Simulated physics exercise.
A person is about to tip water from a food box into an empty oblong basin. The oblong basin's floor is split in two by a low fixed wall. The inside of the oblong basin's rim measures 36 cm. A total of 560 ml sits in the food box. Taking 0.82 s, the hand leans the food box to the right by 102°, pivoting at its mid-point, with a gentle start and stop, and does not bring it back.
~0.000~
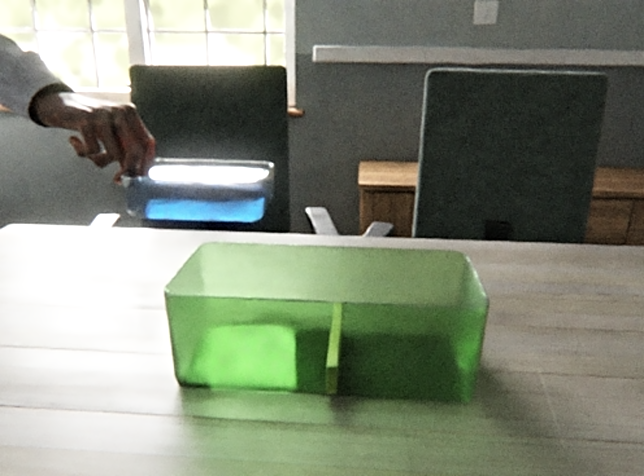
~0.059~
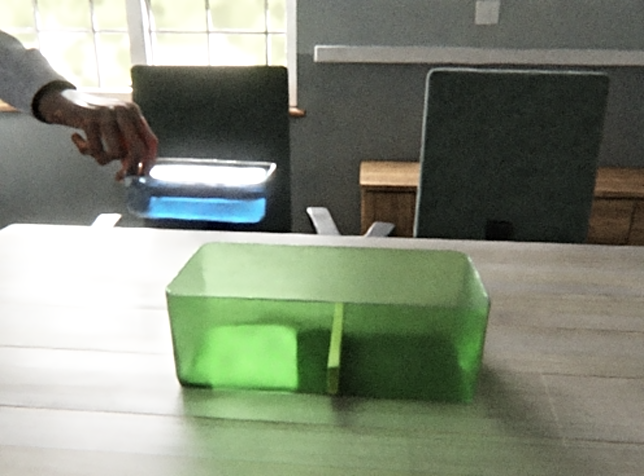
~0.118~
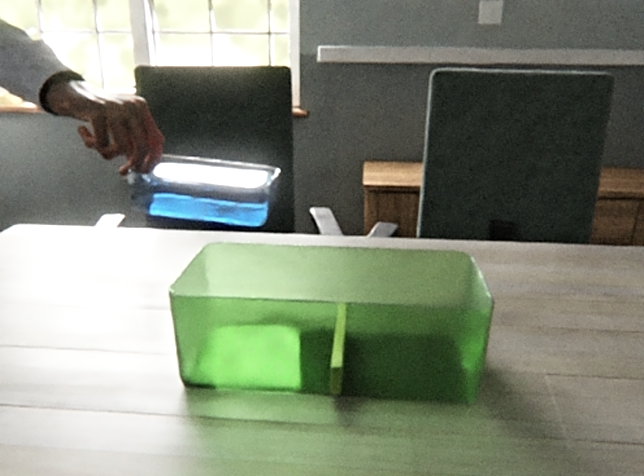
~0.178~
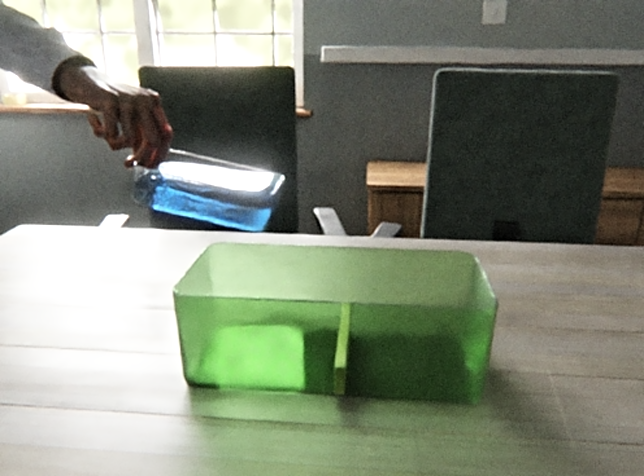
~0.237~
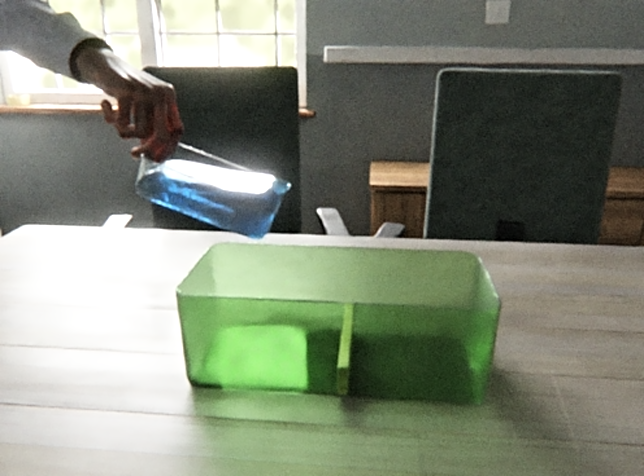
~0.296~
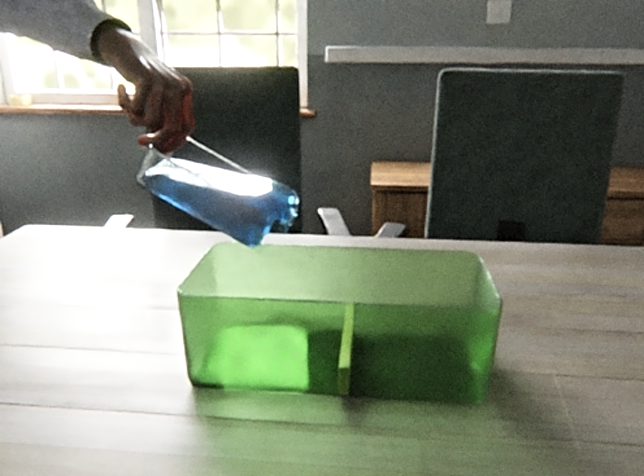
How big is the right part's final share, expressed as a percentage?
Some 13 per cent.
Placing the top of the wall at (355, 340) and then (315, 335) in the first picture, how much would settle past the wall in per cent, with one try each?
Respectively close to 15 and 60 %.
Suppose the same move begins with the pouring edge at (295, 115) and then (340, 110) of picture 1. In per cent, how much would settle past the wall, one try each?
75 in a hundred, followed by 85 in a hundred.
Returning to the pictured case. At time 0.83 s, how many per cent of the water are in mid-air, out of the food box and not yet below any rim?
4 per cent, roughly.
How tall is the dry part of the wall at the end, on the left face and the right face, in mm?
Left 20 mm, right 34 mm.
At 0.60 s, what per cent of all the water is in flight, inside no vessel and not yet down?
About 14 per cent.
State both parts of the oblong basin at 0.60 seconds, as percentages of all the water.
Lab note: Left near 72 %, right near 10.
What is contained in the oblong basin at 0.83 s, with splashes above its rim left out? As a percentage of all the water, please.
Reading: Approx. 94 %.
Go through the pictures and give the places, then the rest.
It leans 0°; its right rim is at (268, 173); the water meets the walls at (140, 174) and (267, 177); the oblong basin's rim runs from (183, 267) to (477, 278); the wall's top is at (336, 333), in the first picture.
It leans 1°; its right rim is at (270, 175); the water meets the walls at (142, 173) and (269, 178), in the second picture.
It leans 5°; its right rim is at (274, 180); the water meets the walls at (146, 172) and (273, 181), in the third picture.
It leans 11°; its right rim is at (278, 187); the water meets the walls at (151, 170) and (278, 183), in the fourth picture.
It leans 20°; its right rim is at (281, 197); the water meets the walls at (154, 168) and (279, 189); 4 per cent is over the edge, in the fifth picture.
It leans 29°; its right rim is at (280, 208); the water meets the walls at (155, 165) and (260, 186); 12 per cent is over the edge, in the sixth picture.
Then, 0.60 s in, the tilt is 85° and 5 per cent is still to pour, 72 is left of the wall and 9 right of it.
Then, 0.83 s in, the tilt is 102° and 2 per cent is still to pour, 83 is left of the wall and 12 right of it.
Then, 1.06 s in, the tilt is 102° and 0 per cent is still to pour, 85 is left of the wall and 13 right of it.
Then, 1.32 s in, the tilt is 102° and 0 per cent is still to pour, 85 is left of the wall and 13 right of it.
Finally, 85 per cent lies left of the wall, 13 right of it and 2 outside.
